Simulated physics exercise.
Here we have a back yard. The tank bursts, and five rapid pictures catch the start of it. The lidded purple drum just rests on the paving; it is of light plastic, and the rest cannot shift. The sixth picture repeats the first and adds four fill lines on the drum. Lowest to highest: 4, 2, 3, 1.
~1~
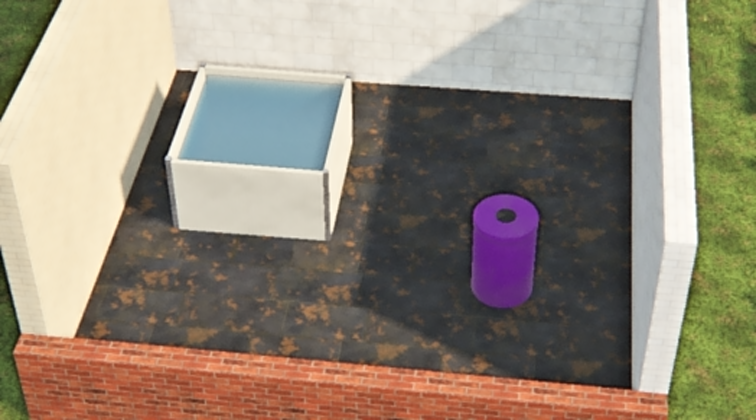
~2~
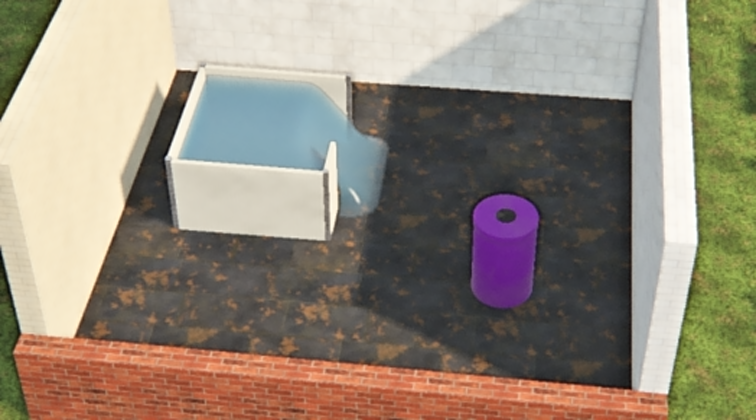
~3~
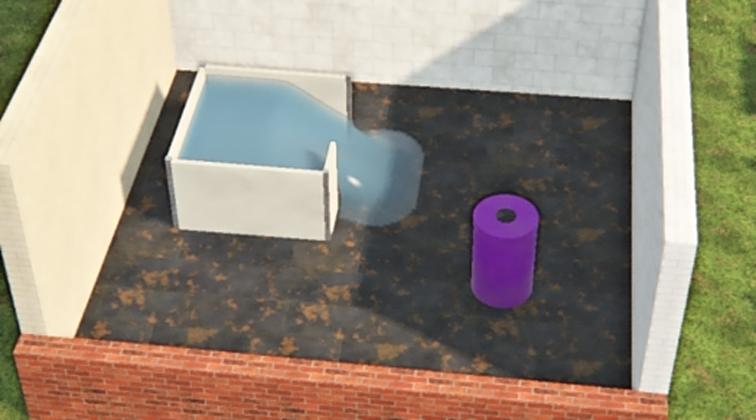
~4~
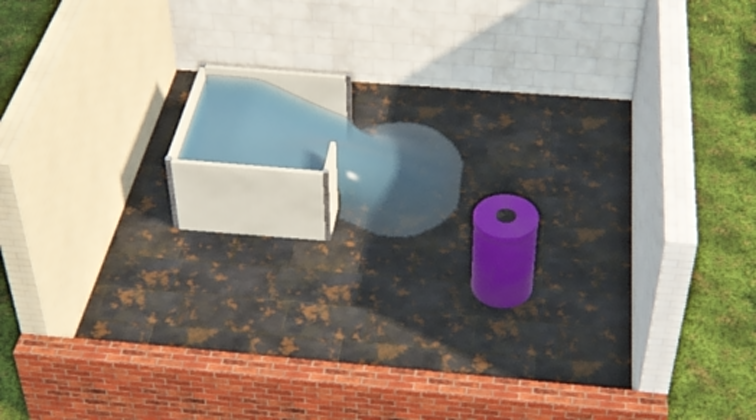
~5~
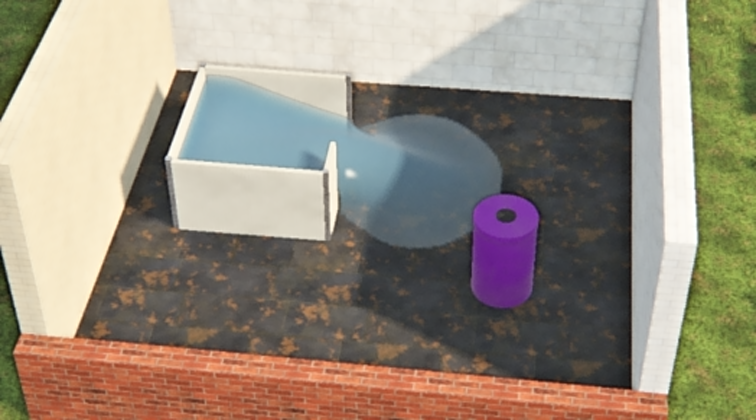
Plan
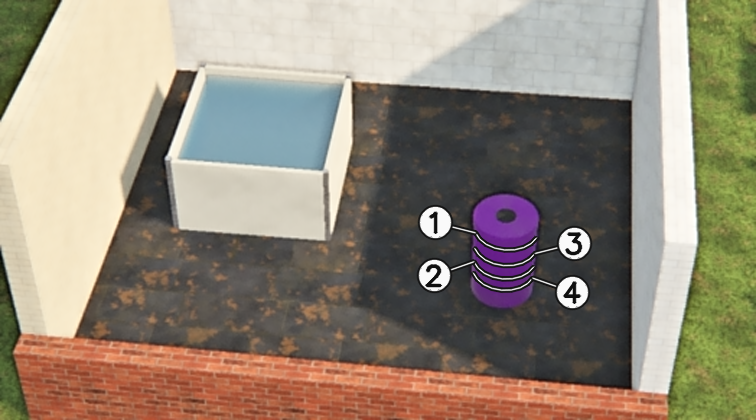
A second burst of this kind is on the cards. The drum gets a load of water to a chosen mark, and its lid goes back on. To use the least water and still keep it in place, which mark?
The answer is level 4.
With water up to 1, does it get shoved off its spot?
No, that is safe.
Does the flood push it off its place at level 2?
No, that is safe.
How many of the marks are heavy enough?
All of them.
On the marked copy, 1 at (504, 250); 2 at (502, 278); 3 at (503, 265); 4 at (501, 290); from the bottom up 4, 2, 3, 1.
Choosing 1, it does not move.
Choosing 2, it does not move.
Choosing 3, it does not move.
Choosing 4, it does not move.
